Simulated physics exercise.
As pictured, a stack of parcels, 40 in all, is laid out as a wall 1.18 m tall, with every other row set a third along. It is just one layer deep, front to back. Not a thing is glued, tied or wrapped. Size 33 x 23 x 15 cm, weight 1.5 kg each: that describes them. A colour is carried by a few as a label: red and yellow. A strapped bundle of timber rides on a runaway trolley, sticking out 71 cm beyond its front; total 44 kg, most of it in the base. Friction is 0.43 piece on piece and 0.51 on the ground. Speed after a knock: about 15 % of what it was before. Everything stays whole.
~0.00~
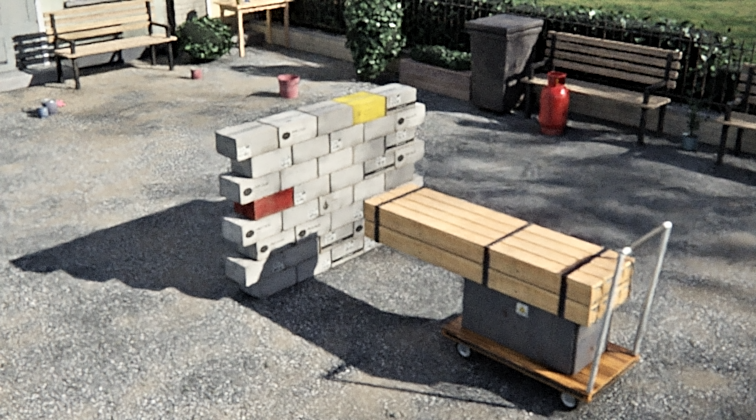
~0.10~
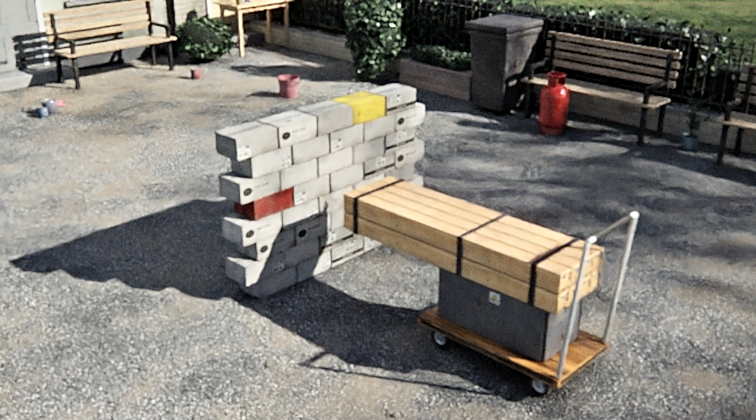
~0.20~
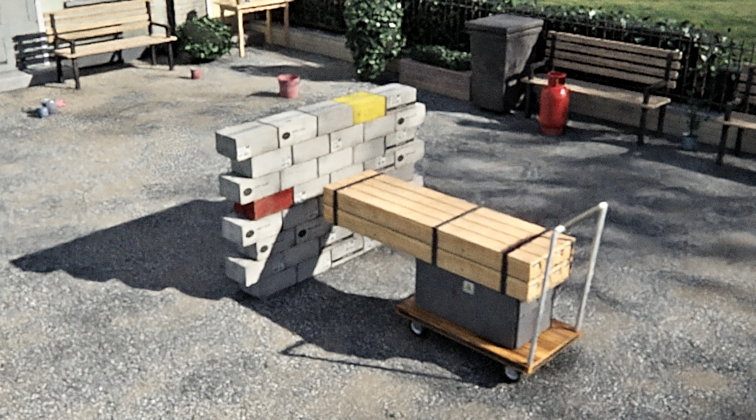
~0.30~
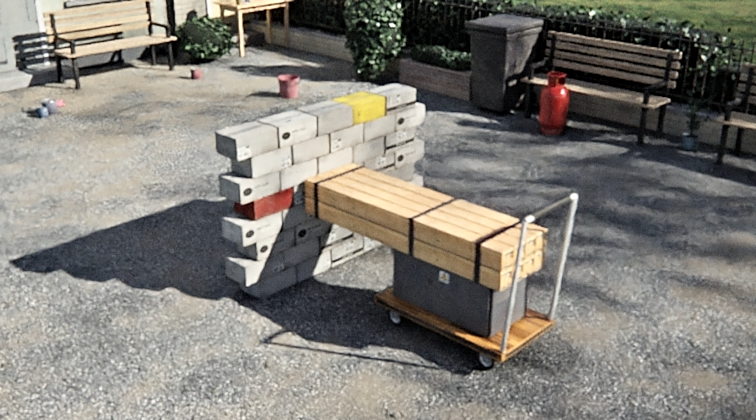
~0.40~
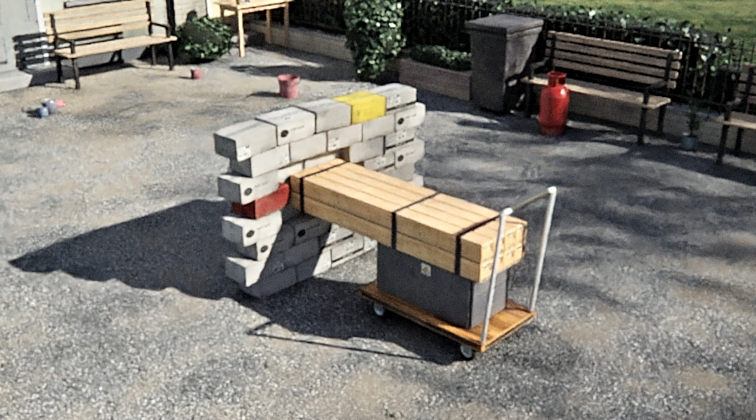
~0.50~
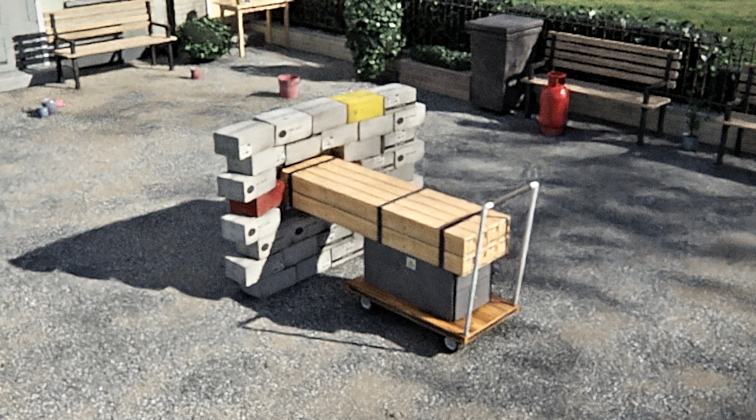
Timber planks on a trolley sliding left into a wall of pale blocks, pushing several out of line around a red one.
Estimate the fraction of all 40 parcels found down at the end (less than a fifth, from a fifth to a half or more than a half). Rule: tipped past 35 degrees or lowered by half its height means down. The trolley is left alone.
Lab note - fraction down at the end: Between one fifth and one half.
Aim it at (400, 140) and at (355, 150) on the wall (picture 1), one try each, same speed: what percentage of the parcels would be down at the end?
You'd see about 20 per cent down, then about 20 per cent.
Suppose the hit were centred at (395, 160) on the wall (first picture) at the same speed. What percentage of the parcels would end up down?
About 40 %.
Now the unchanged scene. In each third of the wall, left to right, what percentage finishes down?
The left third ends at 60 per cent, the middle at 50 per cent and the right at 0 per cent.
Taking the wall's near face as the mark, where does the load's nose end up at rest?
85 cm beyond.
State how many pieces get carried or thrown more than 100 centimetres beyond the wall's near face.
I'd say close to 4 of them.
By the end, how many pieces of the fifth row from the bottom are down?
3 in total.
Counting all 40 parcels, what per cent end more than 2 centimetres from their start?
It is 70 per cent.
Around 0.64 s, load 38 cm past the wall's line, still rolling; 1 of the 40 parcels down; red parcel tipped 5°; yellow parcel displaced 7 cm.
Around 0.94 s, load 66 cm past the wall's line, still rolling; 7 of the 40 parcels down; red parcel tipped 29°; yellow parcel tipped 6°.
Around 1.34 s, load 83 cm past the wall's line, still rolling; 13 of the 40 parcels down; red parcel on its side; yellow parcel tipped 4°.
Around 2.44 s, load 83 cm past the wall's line, stopped; 13 of the 40 parcels down; red parcel on its side; yellow parcel tipped 4°.
Finally (4.3 s), load 83 cm past the wall's line, stopped; 13 of the 40 parcels down; red parcel on its side; yellow parcel tipped 4°. That is 32 per cent. Seen by the last camera, middles, red parcel near (197, 285), yellow parcel near (342, 104).
